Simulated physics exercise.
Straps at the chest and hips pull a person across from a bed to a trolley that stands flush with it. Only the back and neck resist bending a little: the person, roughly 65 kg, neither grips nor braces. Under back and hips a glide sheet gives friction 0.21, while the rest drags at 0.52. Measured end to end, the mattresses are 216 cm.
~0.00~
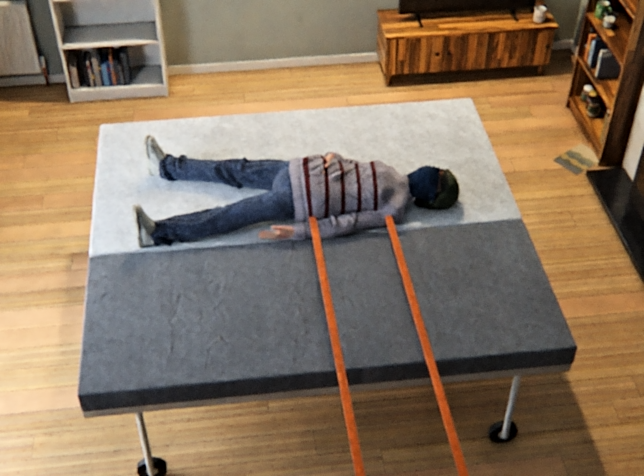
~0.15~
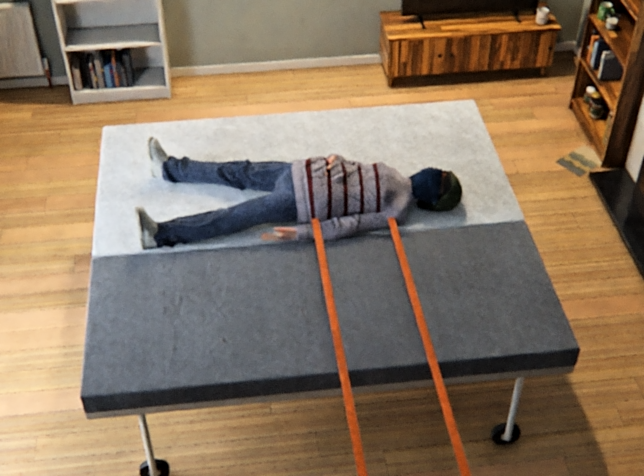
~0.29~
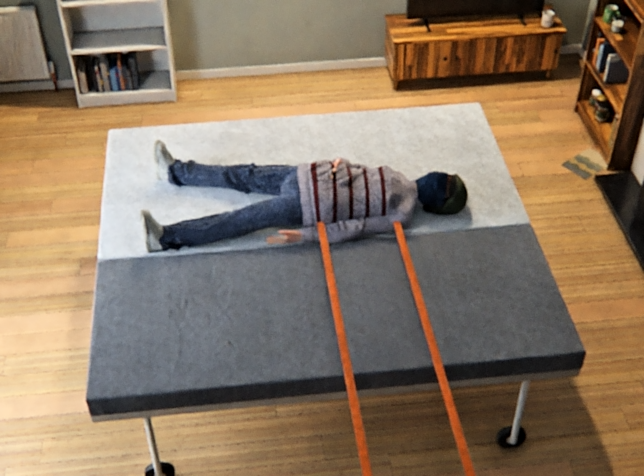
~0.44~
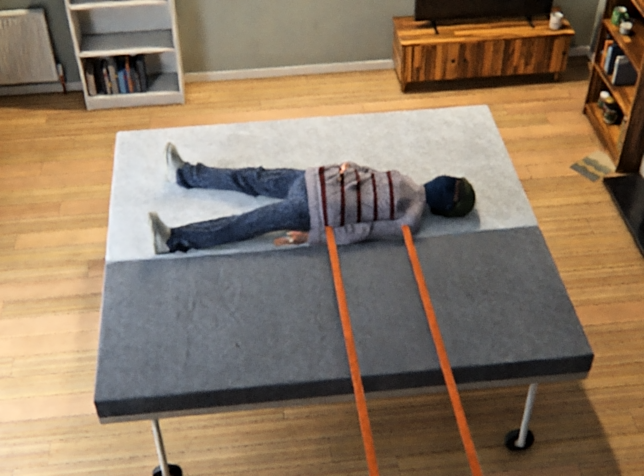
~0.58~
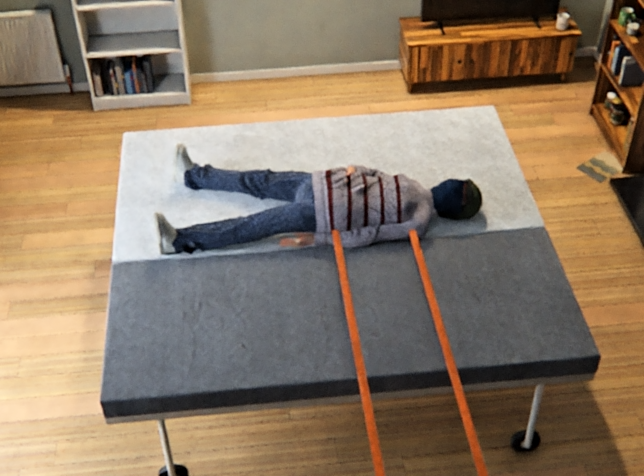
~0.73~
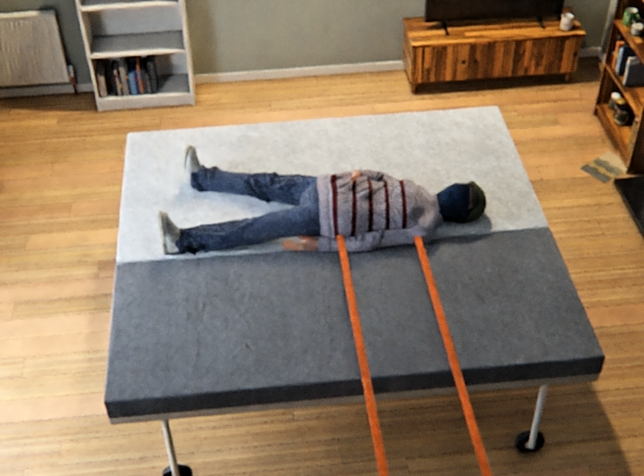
We see a person in a striped top and jeans lying on the pale far half of a raised bed, two orange straps running toward us, as the torso shifts very slightly toward the dark grey near half.
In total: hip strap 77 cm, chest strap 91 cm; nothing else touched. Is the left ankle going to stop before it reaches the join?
No, it ends up over the join.
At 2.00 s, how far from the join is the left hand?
Past it by some 52 cm.
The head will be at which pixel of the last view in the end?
Somewhere about (516, 329) in the last picture.
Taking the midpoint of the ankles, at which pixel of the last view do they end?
Near pixel (254, 237).
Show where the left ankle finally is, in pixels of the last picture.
Somewhere close to (231, 259).
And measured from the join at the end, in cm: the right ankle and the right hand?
Right ankle 20 short, right hand 44 past.
After 1.00 s the left ankle is 5 cm short of the join, near (181, 242) in the last picture's view; the right ankle 54 cm short of the join.
After 1.50 s the left ankle is 3 cm short of the join, near (193, 246) in the last picture's view.
After 2.00 s the left ankle is 3 cm past the join, near (215, 251) in the last picture's view; the right ankle 30 cm short of the join.
Final state at 3.5 s, head crosses the join; left hand crosses the join; right hand crosses the join; left ankle crosses the join; right ankle stops short of the join; right knee crosses the join.
